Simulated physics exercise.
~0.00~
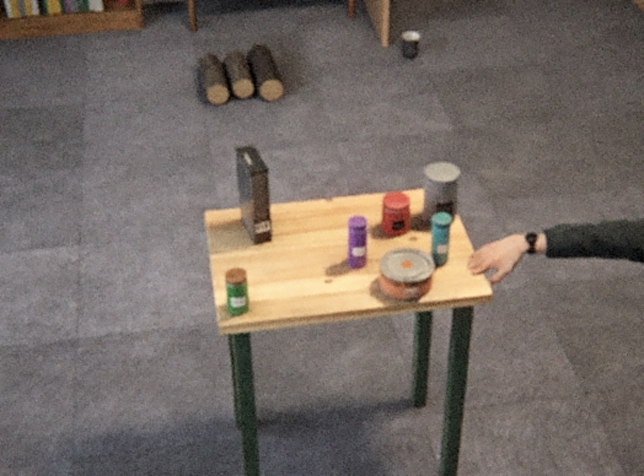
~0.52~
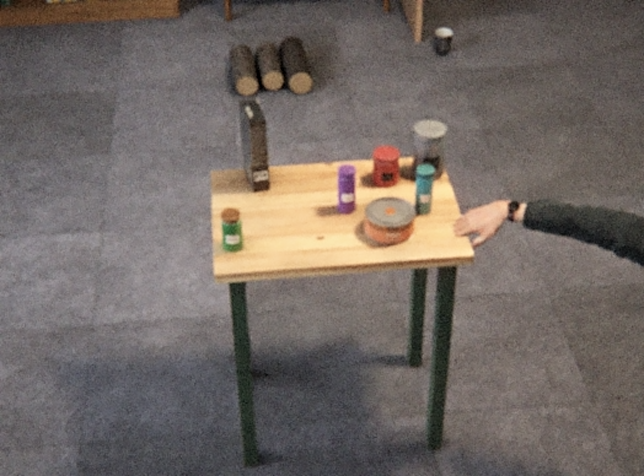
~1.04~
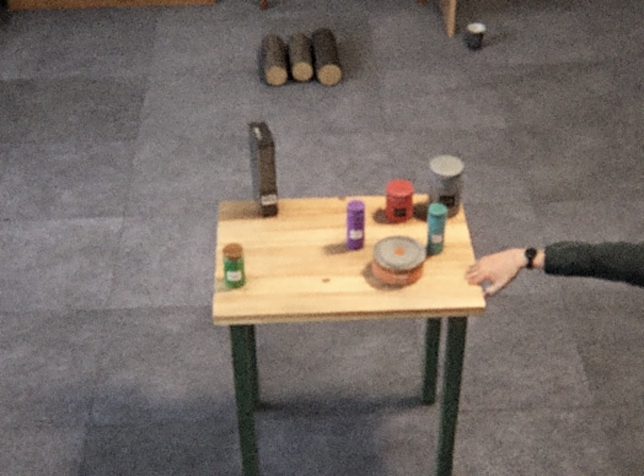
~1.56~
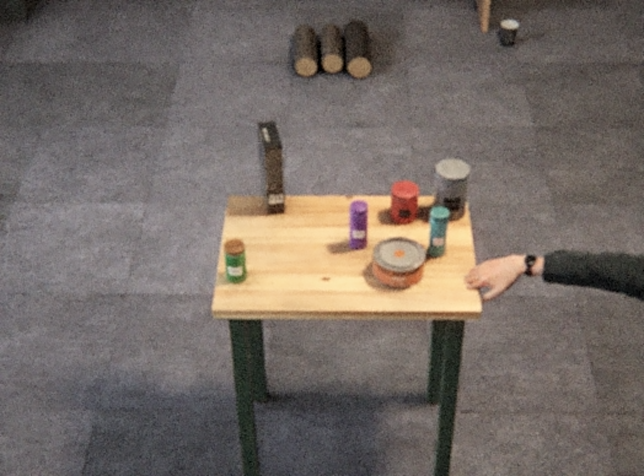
Carpeted room, a hand at right moving a wooden side table away and back, its shakers, jars, packet and tub staying upright.
